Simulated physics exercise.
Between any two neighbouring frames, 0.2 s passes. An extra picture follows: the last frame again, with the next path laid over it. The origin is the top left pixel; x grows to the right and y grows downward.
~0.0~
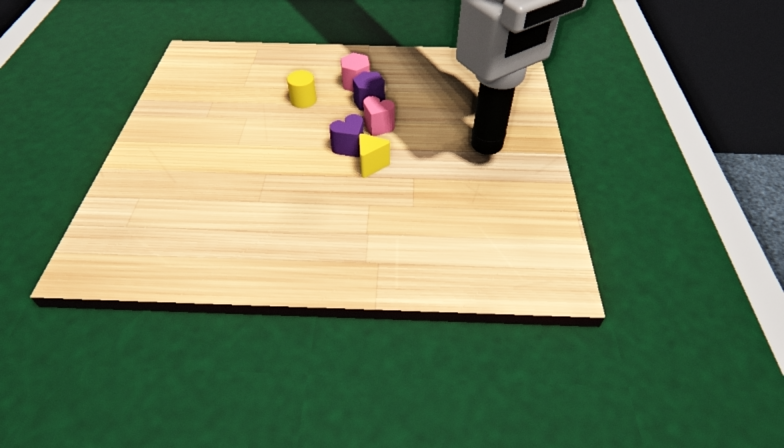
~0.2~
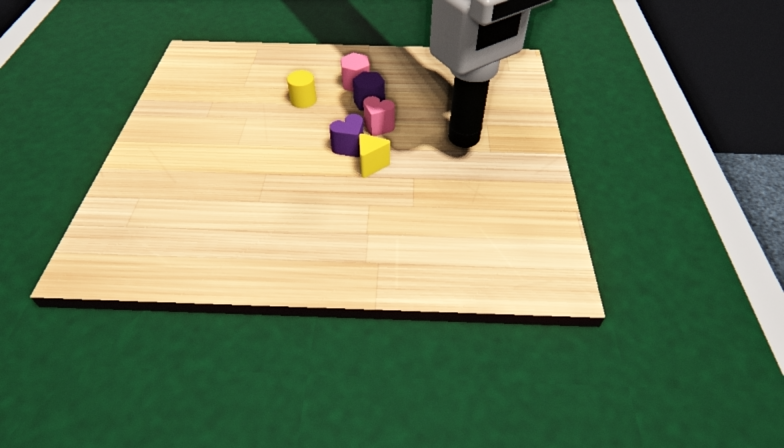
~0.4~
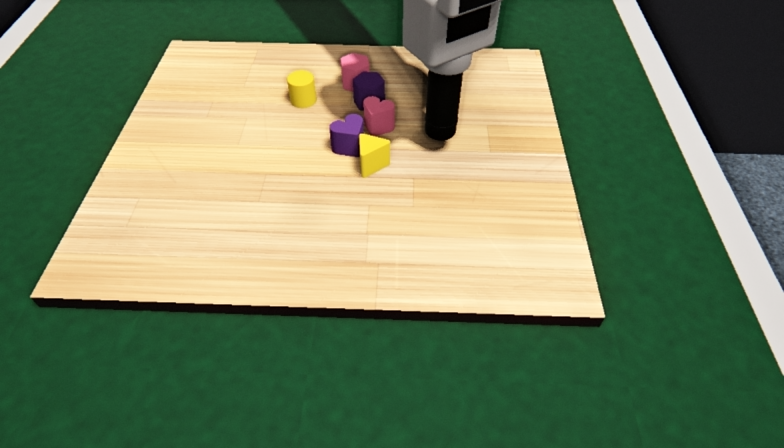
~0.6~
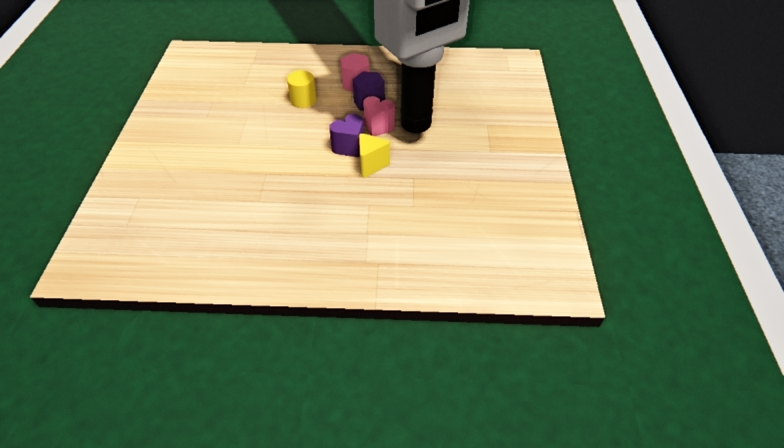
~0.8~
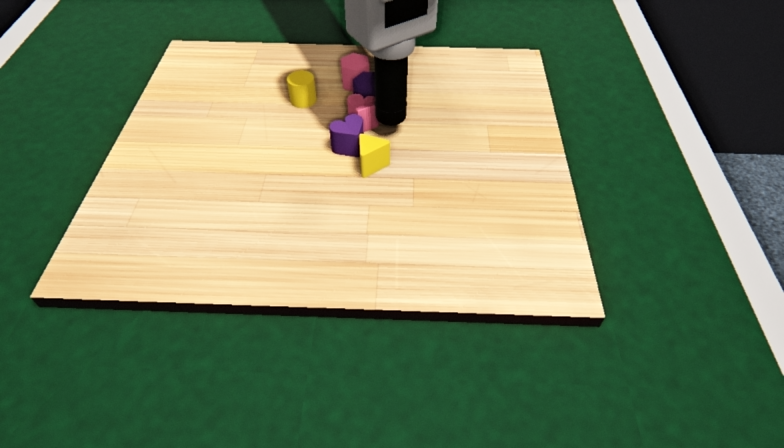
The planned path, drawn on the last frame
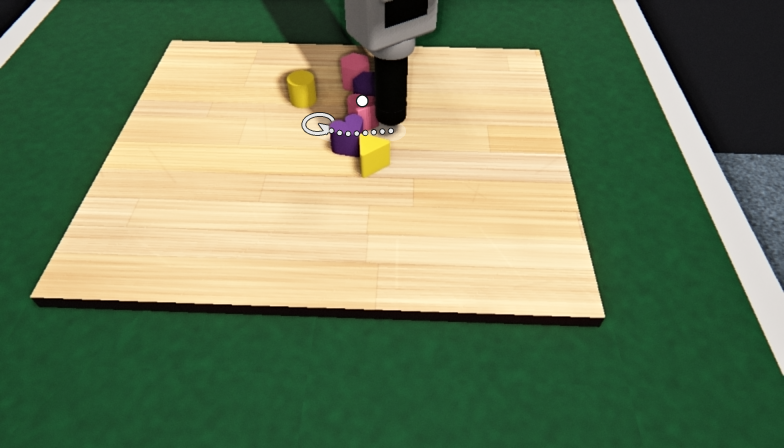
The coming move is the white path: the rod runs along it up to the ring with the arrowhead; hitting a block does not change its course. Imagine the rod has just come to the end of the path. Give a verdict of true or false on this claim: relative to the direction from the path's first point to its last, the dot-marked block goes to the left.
It is false.
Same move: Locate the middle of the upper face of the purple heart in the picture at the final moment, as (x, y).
Roughly at (329, 131).
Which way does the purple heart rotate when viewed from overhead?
If we look at it from overhead, the purple heart pivots counter-clockwise.
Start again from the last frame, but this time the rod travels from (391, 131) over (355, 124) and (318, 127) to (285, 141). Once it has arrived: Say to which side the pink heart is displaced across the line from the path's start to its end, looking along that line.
It's set to shift right.
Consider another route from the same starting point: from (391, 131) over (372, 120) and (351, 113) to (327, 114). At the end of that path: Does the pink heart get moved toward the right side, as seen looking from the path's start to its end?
I believe not.
Path on the board, from (391, 131) via (365, 133) and (339, 133), ending at (319, 124); the dot is on the pink heart.
On the path given first. Halfway along, rod (351, 120); purple heart (334, 130), turned 35° anticlockwise; pink heart (341, 95), turned 10° clockwise.
At the end, rod (317, 110); yellow circle in place; purple heart (329, 131), turned 60° anticlockwise; pink heart (331, 87), turned 65° clockwise.
